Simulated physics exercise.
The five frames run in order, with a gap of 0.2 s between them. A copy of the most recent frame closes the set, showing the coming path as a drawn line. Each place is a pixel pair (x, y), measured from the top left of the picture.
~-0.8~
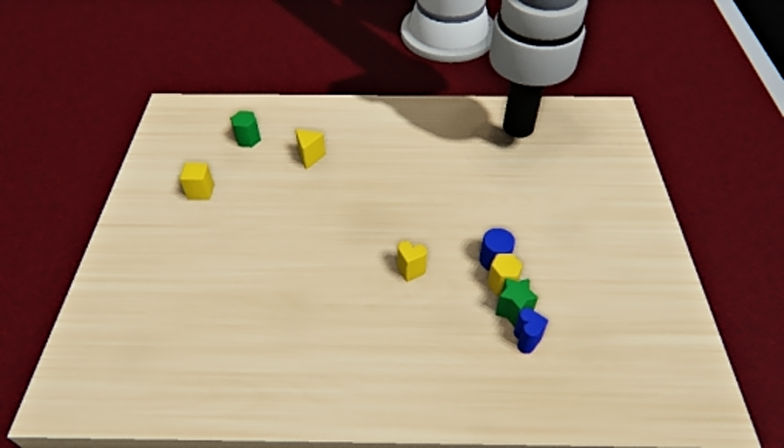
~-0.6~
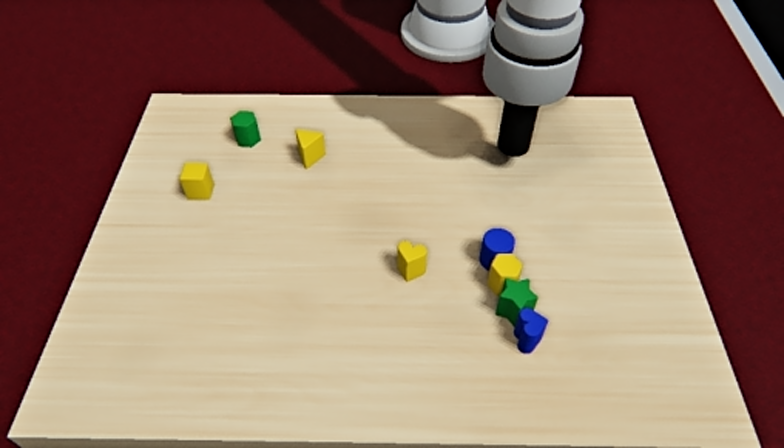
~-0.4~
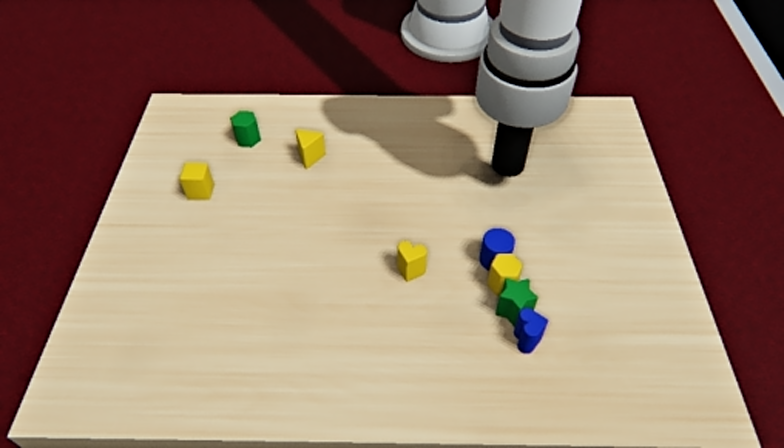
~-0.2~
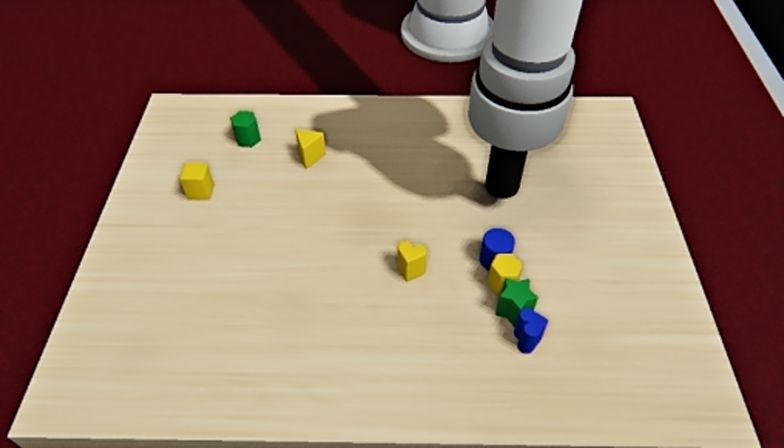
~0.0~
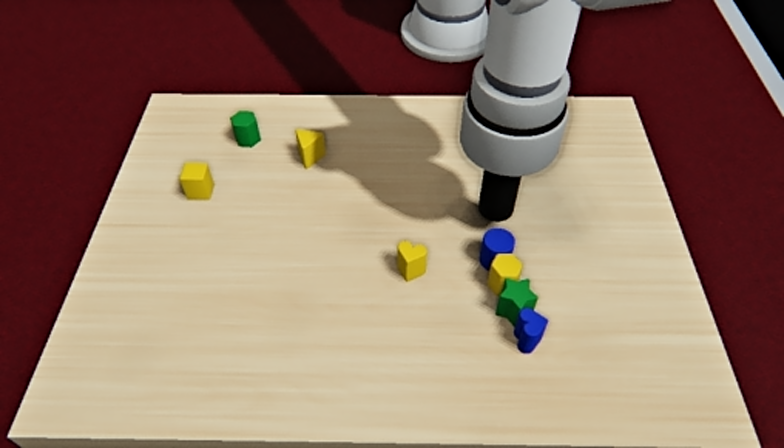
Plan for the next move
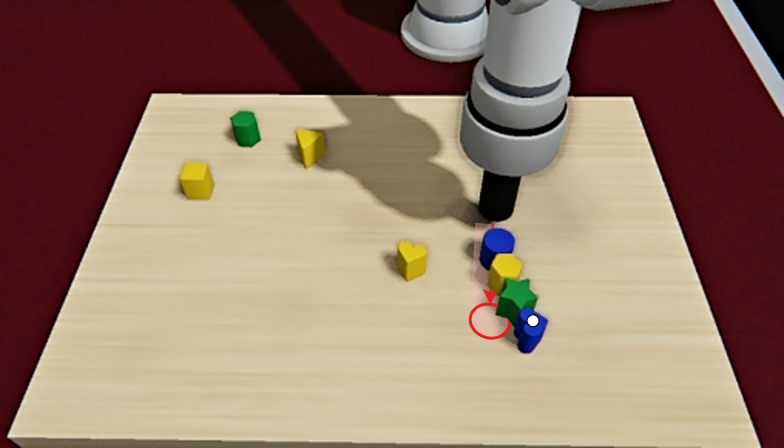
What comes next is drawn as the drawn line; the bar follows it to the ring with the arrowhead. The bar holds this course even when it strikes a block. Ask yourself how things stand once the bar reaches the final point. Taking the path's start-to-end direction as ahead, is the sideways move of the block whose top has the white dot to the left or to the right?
Side: Left.
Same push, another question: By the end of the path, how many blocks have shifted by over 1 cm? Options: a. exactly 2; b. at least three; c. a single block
My answer is option b.
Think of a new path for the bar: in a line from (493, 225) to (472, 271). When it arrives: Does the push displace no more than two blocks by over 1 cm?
It seems not.
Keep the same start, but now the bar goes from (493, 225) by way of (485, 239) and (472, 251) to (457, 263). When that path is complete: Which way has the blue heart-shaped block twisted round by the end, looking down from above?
Turns anticlockwise.
Drawn move, from (493, 225) directly to (490, 321); the dot is on the blue heart-shaped block.
The first path, step by step. One third of the way, bar at (495, 239); blue circular block at (495, 262); yellow six-sided block at (501, 288); green star at (518, 309), turned 30° anticlockwise; blue heart-shaped block at (545, 336), turned 15° anticlockwise.
Two thirds of the way, bar at (494, 272); blue circular block at (481, 293); yellow six-sided block at (484, 322), turned 50° anticlockwise; green star at (515, 330), turned 70° anticlockwise; blue heart-shaped block at (553, 344), turned 35° anticlockwise.
At the end, bar at (493, 306); blue circular block at (466, 321); yellow six-sided block at (469, 352), turned 110° anticlockwise; green star at (515, 333), turned 80° anticlockwise; blue heart-shaped block at (554, 345), turned 35° anticlockwise.
